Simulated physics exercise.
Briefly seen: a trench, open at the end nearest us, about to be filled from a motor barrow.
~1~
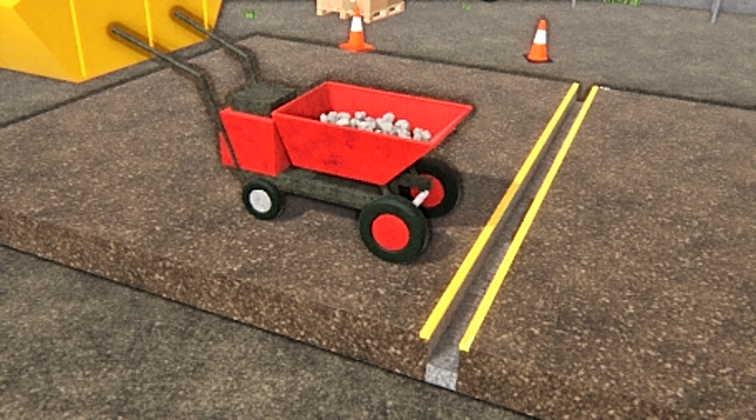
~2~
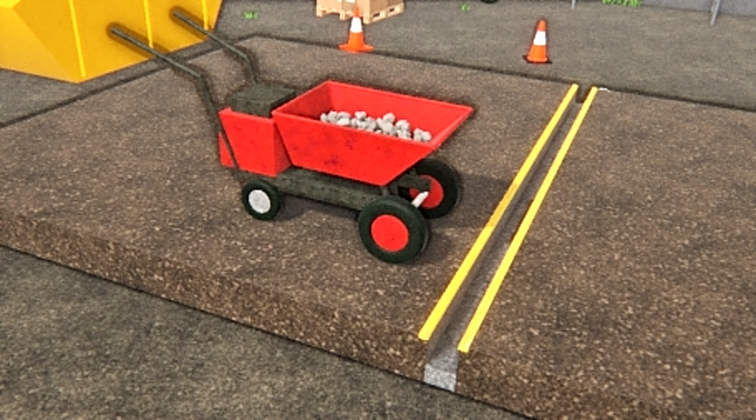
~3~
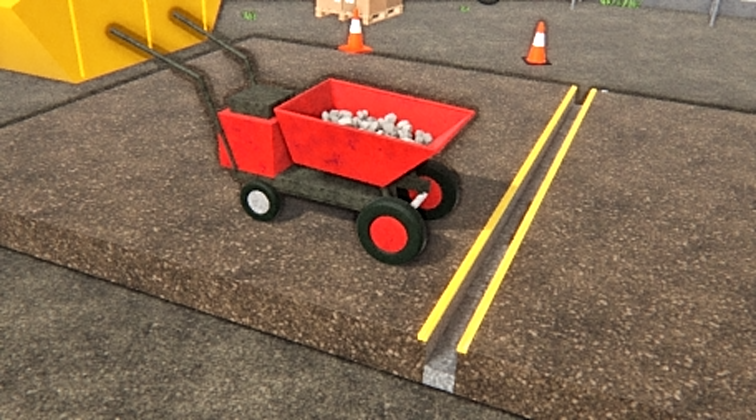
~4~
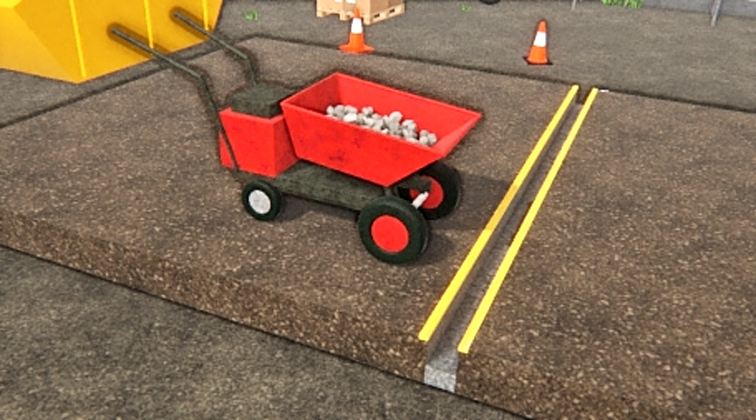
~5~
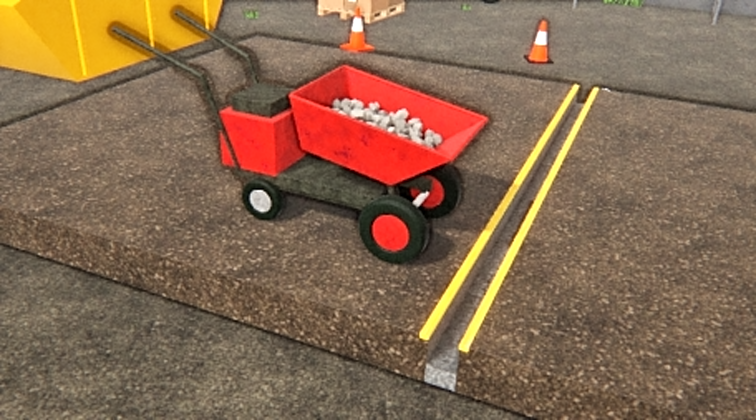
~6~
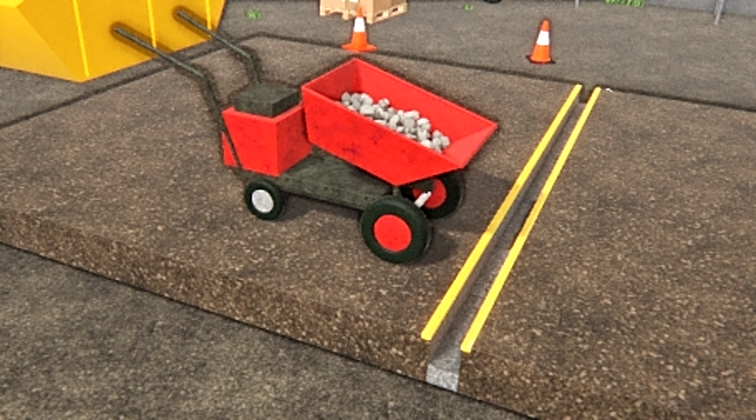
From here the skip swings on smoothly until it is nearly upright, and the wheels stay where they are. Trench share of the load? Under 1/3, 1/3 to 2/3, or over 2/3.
Fails to reach a third.
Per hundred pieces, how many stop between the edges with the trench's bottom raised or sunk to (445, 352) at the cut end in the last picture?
The share would be close to 0 percent.
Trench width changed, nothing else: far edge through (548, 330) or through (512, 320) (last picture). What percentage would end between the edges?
In order: Some 100 per cent, then some 50 per cent.
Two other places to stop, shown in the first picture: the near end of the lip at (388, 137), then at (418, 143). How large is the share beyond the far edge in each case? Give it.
I'd put it at around 20 percent the first time and 70 percent the second.
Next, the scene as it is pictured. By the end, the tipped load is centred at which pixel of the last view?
Somewhere around (556, 267) in the final view.
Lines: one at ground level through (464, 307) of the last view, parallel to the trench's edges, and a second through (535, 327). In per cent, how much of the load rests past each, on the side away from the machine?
Close to 90 % and 40 %, in that order.
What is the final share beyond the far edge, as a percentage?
Estimate: Around 85 per cent.
Shortly afterwards, skip tipped steeply; the whole lot in the skip.
Next, skip tipped right over; near half in the skip; near half beyond it.
Some moments later, skip tipped right over; a little in the skip; only a few in or heaped over the trench; the bulk beyond it.
In the end, skip tipped right over; a little in the skip; only a few in or heaped over the trench; the bulk beyond it.
